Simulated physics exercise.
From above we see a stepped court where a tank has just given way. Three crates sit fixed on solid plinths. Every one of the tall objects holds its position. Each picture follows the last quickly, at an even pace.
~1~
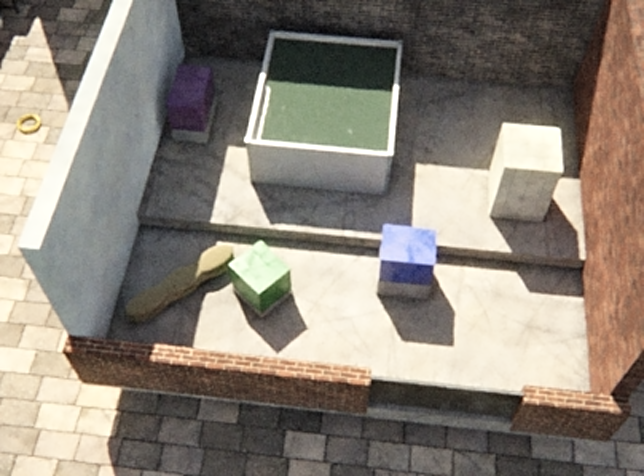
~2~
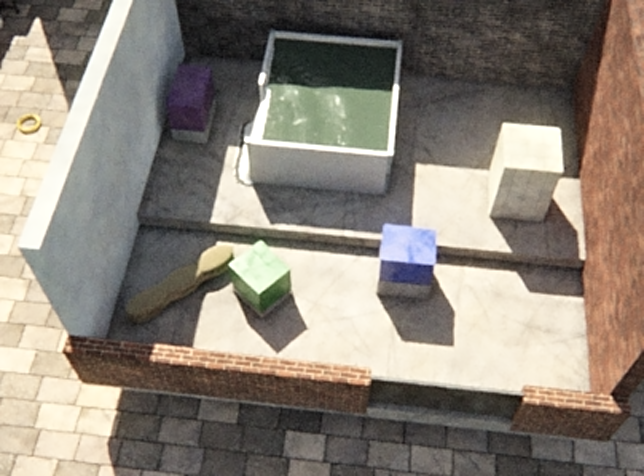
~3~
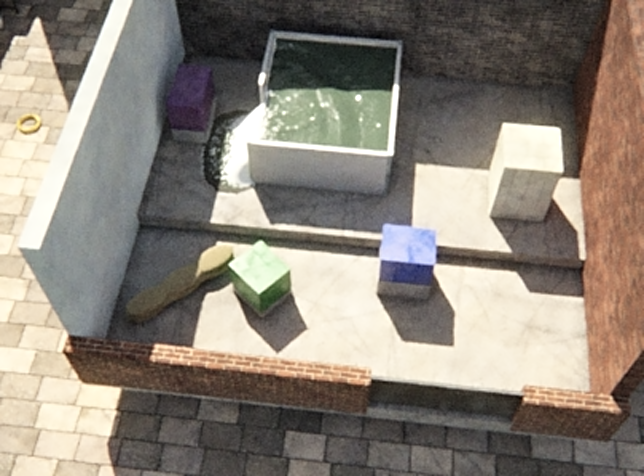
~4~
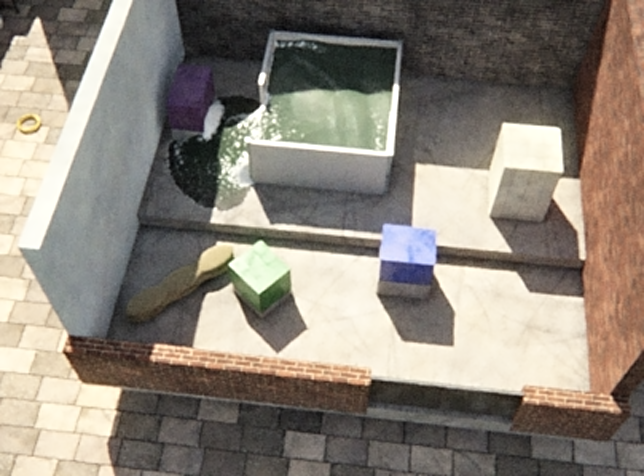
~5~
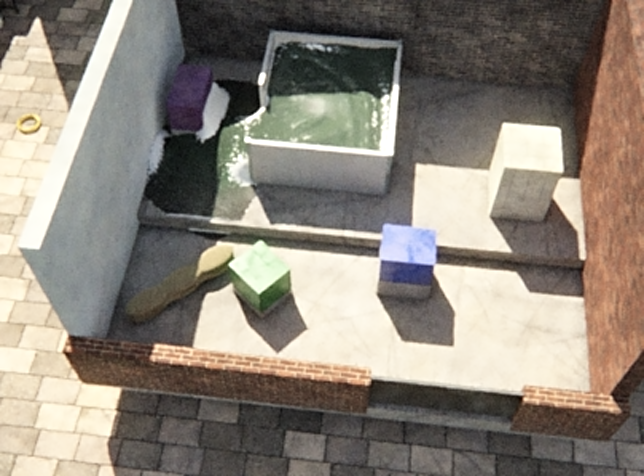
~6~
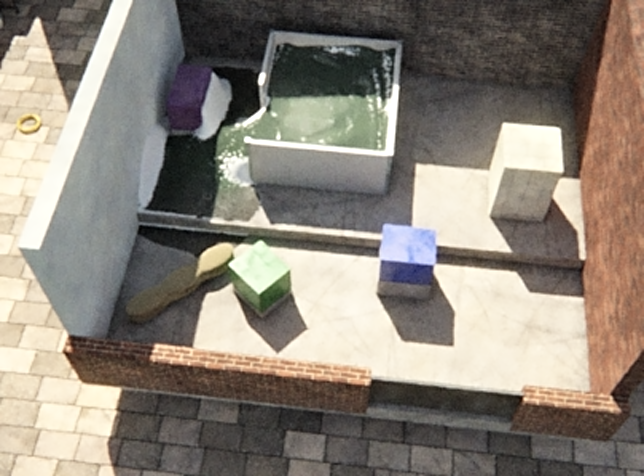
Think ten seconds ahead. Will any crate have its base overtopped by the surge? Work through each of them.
My prediction: The purple crate comes out wet; the blue crate comes out dry; the green crate comes out wet.
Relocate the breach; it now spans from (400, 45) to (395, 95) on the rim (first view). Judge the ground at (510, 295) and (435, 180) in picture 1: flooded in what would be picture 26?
Submerged, submerged.
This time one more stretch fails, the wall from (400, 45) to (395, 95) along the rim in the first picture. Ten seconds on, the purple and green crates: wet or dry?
Observed: Purple stays clear; green is doused.
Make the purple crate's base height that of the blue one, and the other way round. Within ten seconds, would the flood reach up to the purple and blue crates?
Purple: Is reached; blue: Stays clear.
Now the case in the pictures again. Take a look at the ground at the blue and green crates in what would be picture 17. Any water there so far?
Blue: Dry; green: Wet.
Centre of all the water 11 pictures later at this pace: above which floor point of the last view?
Close to (266, 156).
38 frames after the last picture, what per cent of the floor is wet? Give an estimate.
About 80 in a hundred.
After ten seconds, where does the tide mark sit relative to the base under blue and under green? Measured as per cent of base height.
I'd put it at some 60 % for one and some 160 % for the other, in that order.
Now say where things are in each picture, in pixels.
In the first frame, the water tank at (328, 93) is whole and still.
In the second frame, the front is at (249, 184), out from the gap at (259, 140).
In the third frame, water pours out at (260, 141) and has run to (213, 127).
In the fourth frame, the front is at (173, 149), out from the gap at (260, 142).
In the fifth frame, water pours out at (260, 142) and has run to (145, 190).
In the sixth frame, the front is at (140, 228), out from the gap at (260, 141).
A moment on, water covers 20 % of the floor; the purple crate water round its plinth, the blue crate not reached, the green crate not reached.
Next, water covers 30 % of the floor; the purple crate water round its plinth, the blue crate not reached, the green crate water round its plinth.
Then, water covers 60 % of the floor; the purple crate water round its plinth, the blue crate water round its plinth, the green crate water round its plinth.
Later, water covers 80 % of the floor; the purple crate water round its plinth, the blue crate water round its plinth, the green crate water round its plinth.
In the end, water covers 80 % of the floor; the purple crate was topped, the blue crate stayed above the water, the green crate was topped.
